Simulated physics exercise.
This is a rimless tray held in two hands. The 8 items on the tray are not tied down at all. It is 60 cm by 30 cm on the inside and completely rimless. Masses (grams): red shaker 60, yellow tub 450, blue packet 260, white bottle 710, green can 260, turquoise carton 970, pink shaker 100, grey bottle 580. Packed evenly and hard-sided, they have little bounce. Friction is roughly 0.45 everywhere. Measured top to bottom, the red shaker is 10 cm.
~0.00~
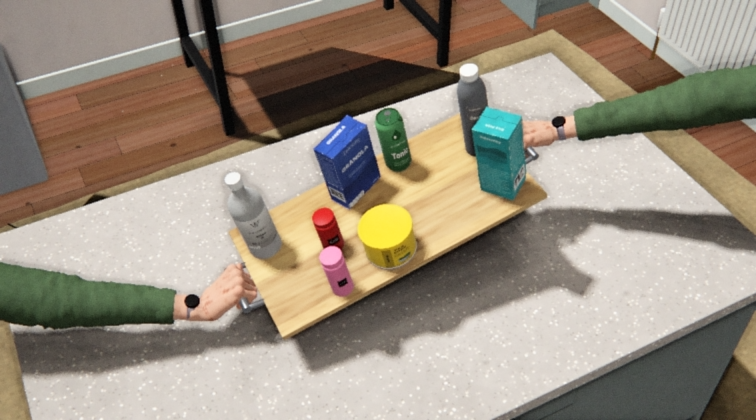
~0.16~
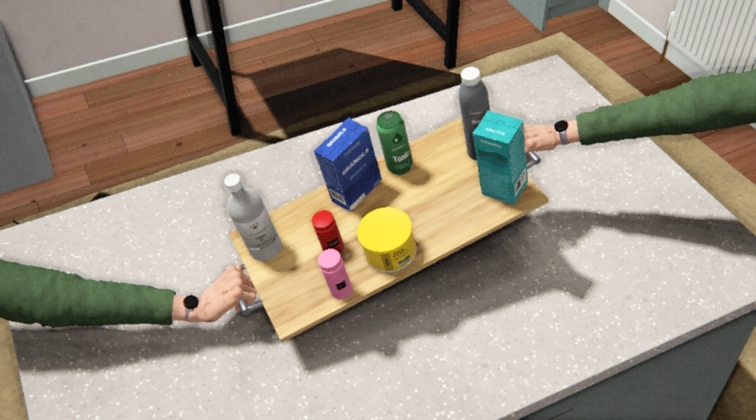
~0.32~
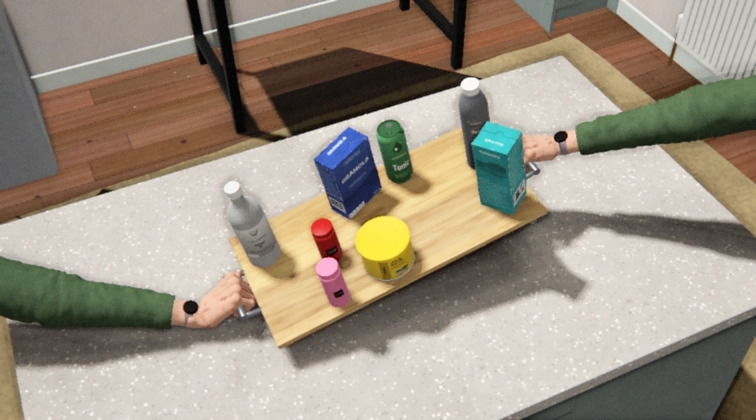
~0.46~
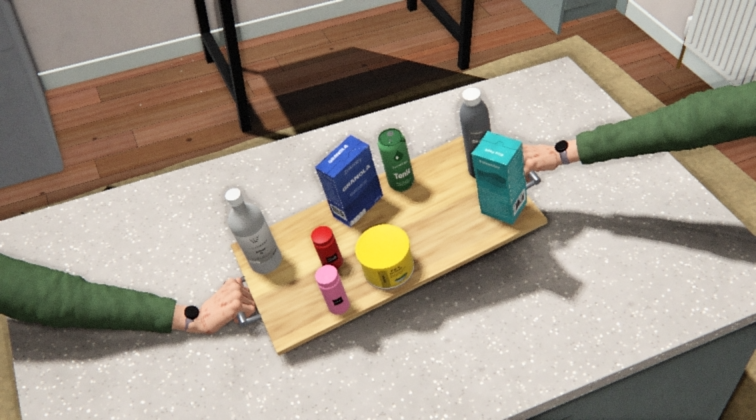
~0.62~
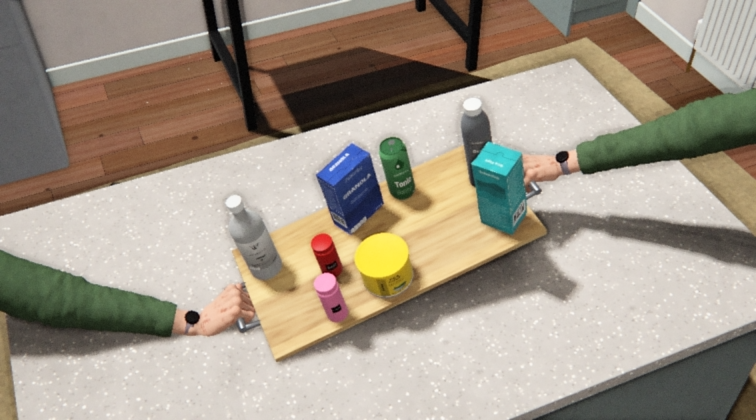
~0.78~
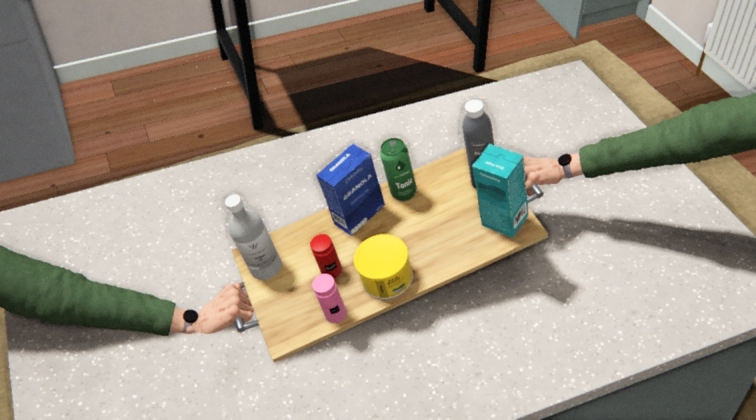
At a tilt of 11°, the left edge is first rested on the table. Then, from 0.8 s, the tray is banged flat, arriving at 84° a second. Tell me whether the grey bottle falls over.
It loses its balance.
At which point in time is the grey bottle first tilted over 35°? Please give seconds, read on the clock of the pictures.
Around 1.5 seconds.
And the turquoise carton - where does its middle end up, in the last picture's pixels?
Its centre ends close to (510, 223) in the last view.
By 0.98 s, left edge on the table, tray at 6°; grey bottle rocked 5° off its seat near (482, 162).
By 1.18 s, tray flat on the table; grey bottle rocked 9° off its seat near (498, 175).
By 1.58 s, tray flat on the table; grey bottle now off the tray.
By 1.68 s, tray flat on the table.
When it is over (2.1 s), off the tray and tipped over, grey bottle; the other 7 within 5 cm of the start. In the last view, grey bottle near (547, 192).
